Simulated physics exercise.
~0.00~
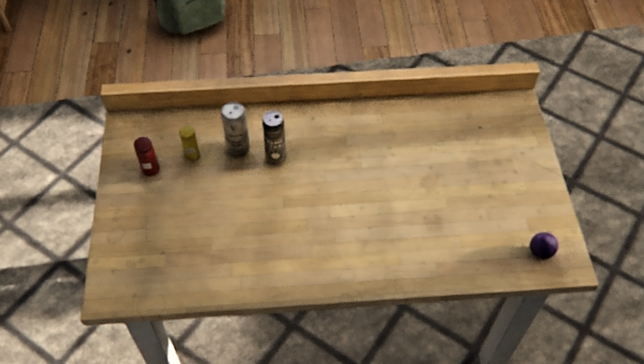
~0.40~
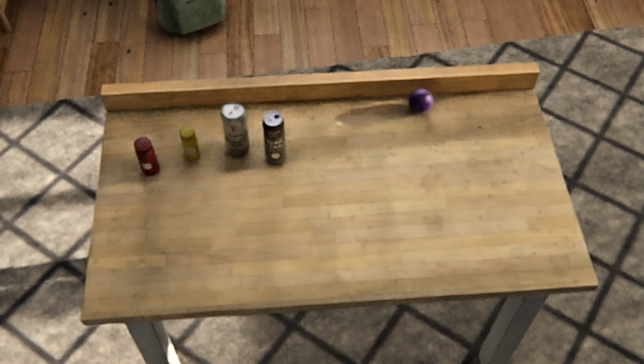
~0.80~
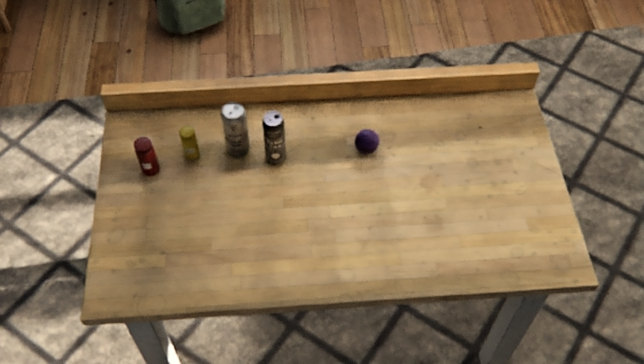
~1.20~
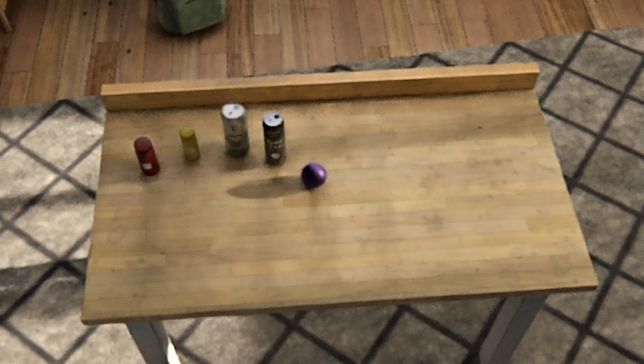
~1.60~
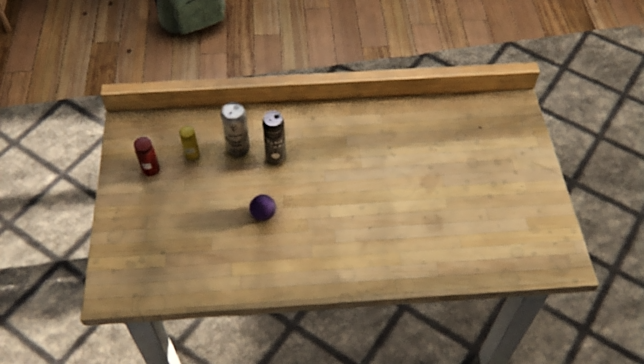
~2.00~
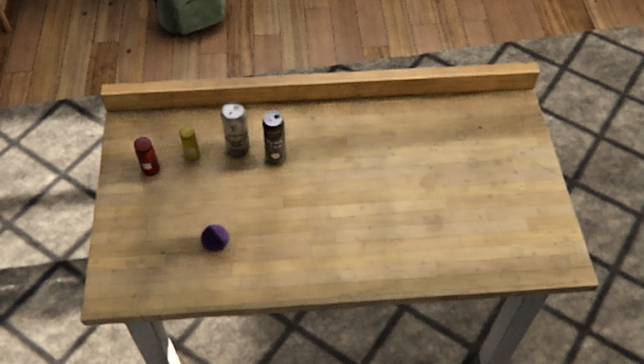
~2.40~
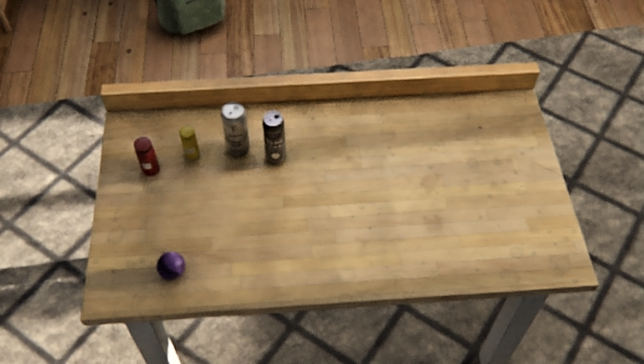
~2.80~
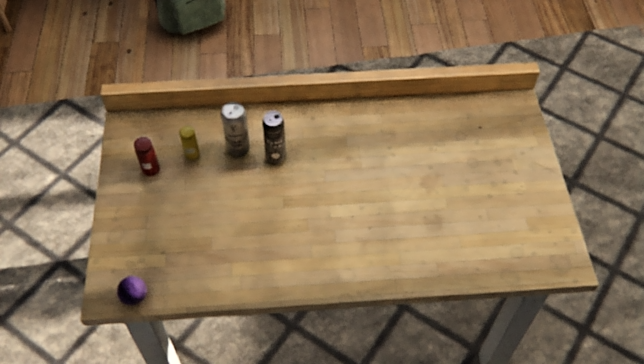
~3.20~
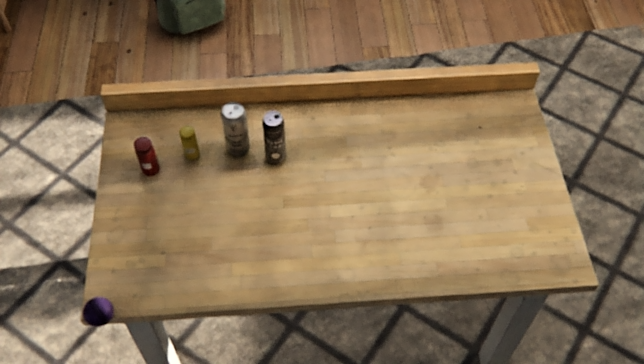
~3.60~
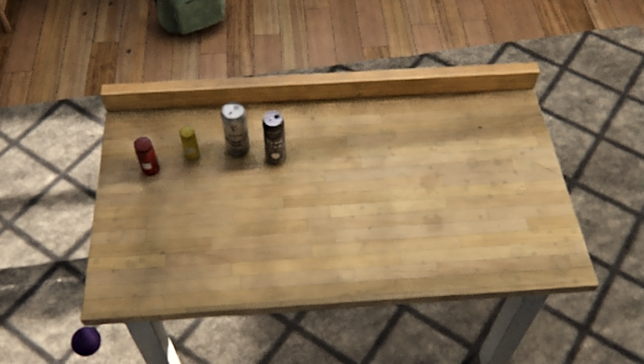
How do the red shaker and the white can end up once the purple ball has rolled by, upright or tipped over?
Both the red shaker and the white can are still standing upright in their places.
